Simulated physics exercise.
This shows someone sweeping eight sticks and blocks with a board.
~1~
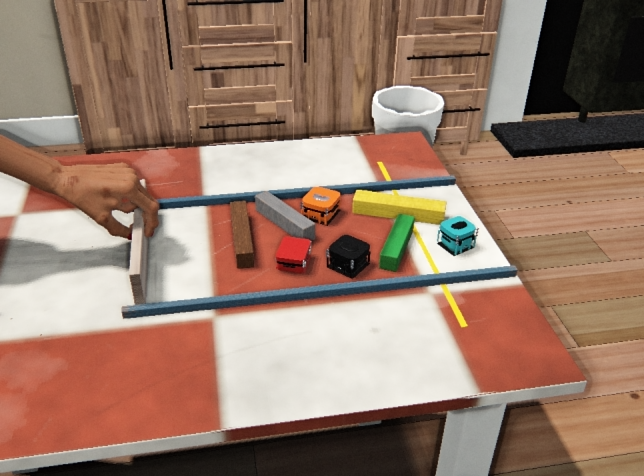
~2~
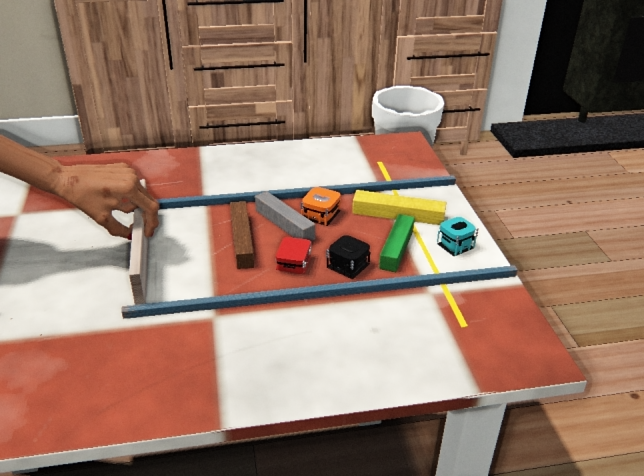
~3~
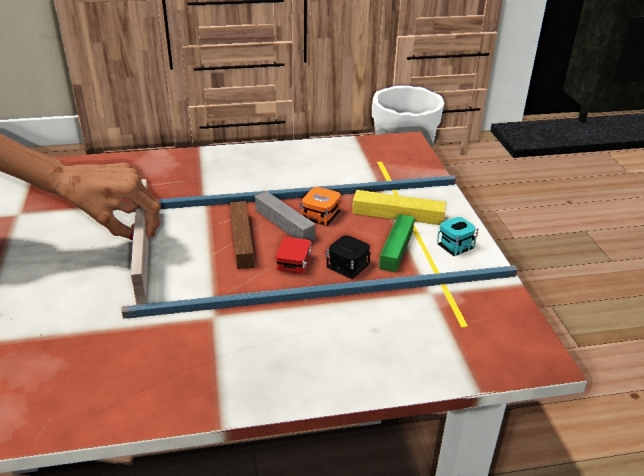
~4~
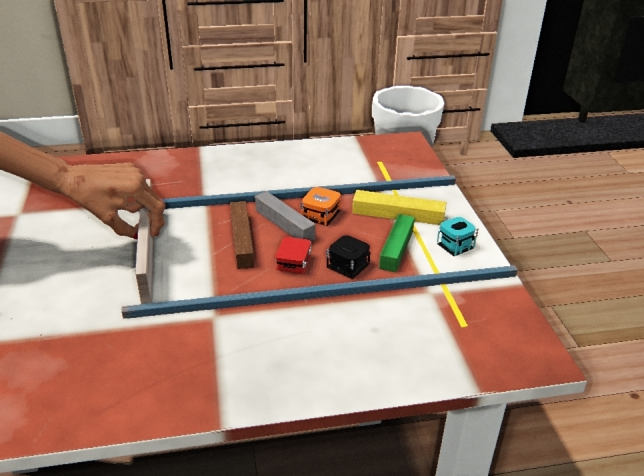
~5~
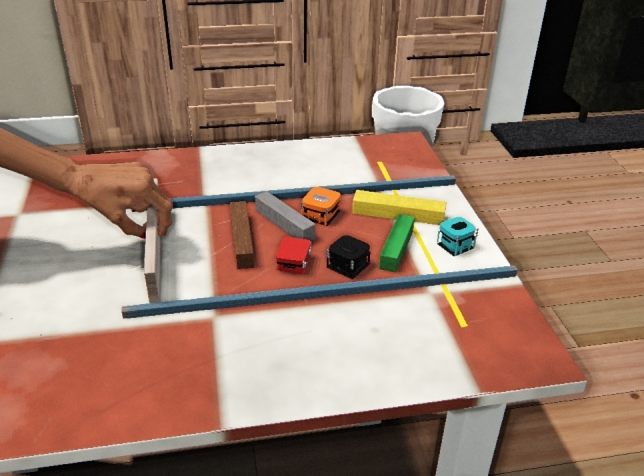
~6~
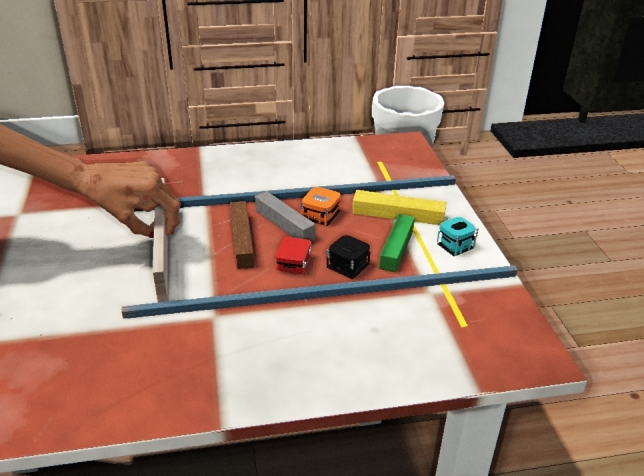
On a red-and-white checked tabletop, a hand sliding an upright board slowly right between blue rails toward scattered coloured blocks, which stay still.
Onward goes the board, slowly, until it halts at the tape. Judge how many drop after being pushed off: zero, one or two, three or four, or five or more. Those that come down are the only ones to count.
After the push, only one or two have dropped.
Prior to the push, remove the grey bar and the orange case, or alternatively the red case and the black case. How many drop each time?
Tally of falls: 0 for the first try, 1 for the second.
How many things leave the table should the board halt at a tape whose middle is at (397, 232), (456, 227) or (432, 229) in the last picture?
Down on the floor: 0, 5 and 1.
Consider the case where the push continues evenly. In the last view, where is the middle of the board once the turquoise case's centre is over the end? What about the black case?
Roughly (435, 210); for the second one, roughly (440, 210).
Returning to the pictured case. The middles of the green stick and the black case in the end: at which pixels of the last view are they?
Roughly (475, 237) for the first and roughly (484, 252) for the second.
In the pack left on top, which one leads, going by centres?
Answer: The turquoise case.
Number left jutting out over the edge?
Answer: 2.
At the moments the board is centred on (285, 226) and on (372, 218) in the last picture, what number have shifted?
5 and 8.
Soon after, none off yet; turquoise case at rest near (457, 236); yellow bar at rest near (399, 207); green stick at rest near (398, 242).
In the end, the number that fall off is one or two; gone, yellow bar.
